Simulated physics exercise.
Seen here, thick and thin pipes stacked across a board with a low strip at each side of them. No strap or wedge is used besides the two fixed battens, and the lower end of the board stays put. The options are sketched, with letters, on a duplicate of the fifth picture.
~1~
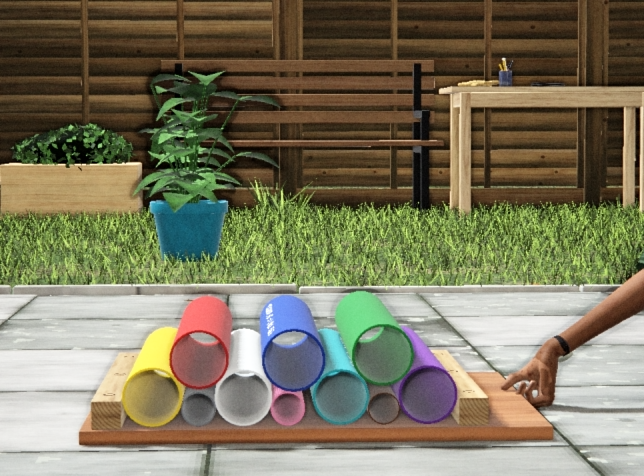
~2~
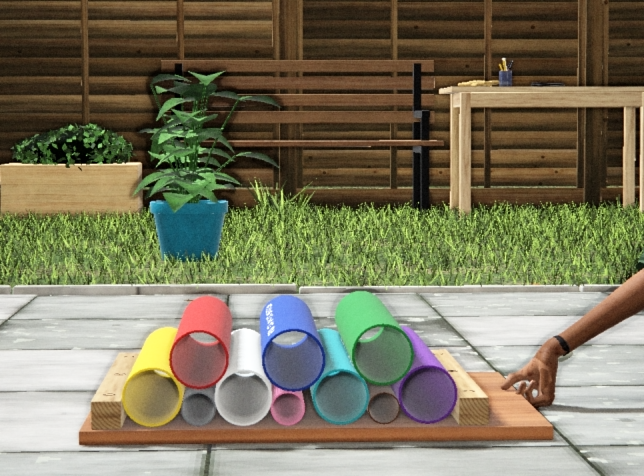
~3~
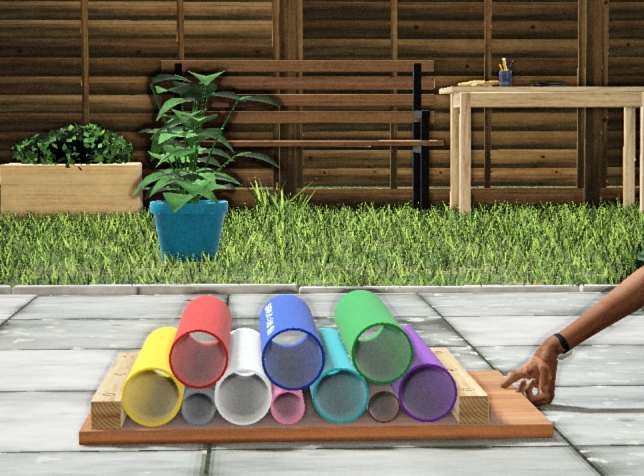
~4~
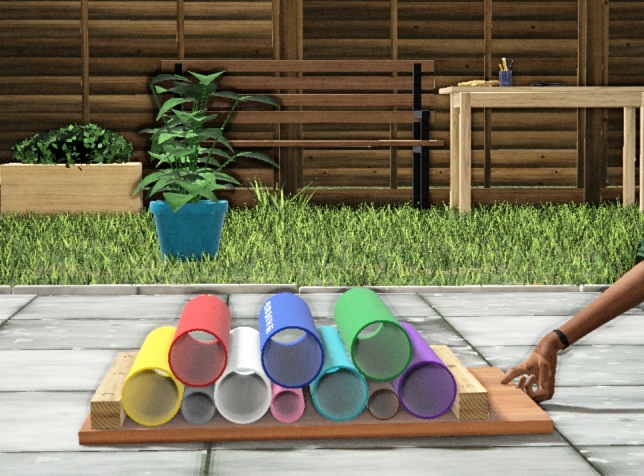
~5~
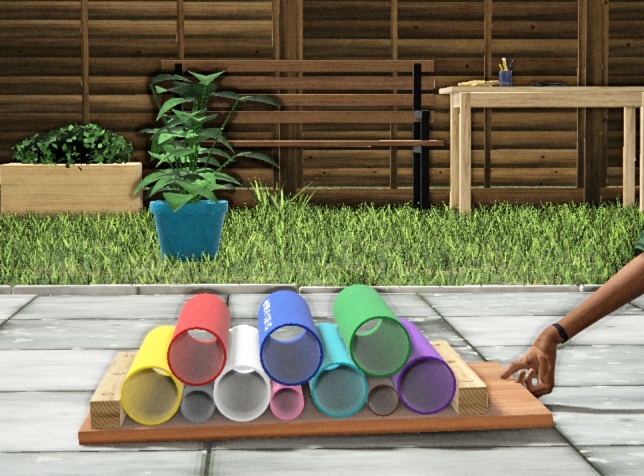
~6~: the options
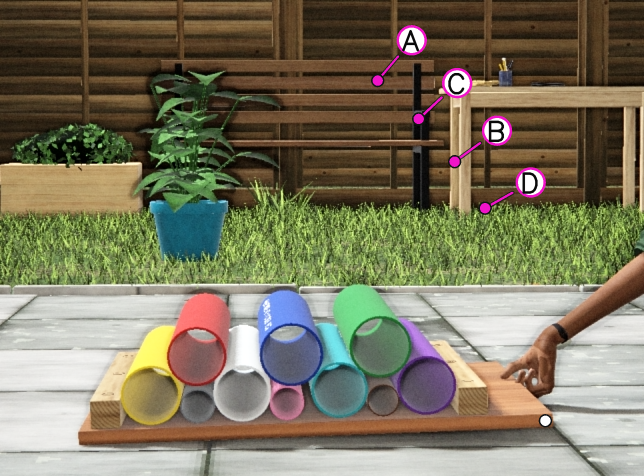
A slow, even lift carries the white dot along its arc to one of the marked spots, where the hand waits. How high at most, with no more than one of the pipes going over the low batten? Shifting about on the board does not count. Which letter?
Mark C is as high as it can go.
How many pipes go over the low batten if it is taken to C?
The count is none.
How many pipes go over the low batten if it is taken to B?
With B, none.
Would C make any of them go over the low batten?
No.
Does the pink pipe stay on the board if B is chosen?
The pink pipe: Yes.
On the marked copy, A at (378, 81); B at (455, 161); C at (419, 119); D at (485, 208); the white dot at (545, 421).
With C. Early on, board at 22°.
Further on, board at 42°.
At the end, board at 43°, none over the low batten.
As for the rest, A three over the low batten (red, blue, green); B none over the low batten; D none over the low batten.
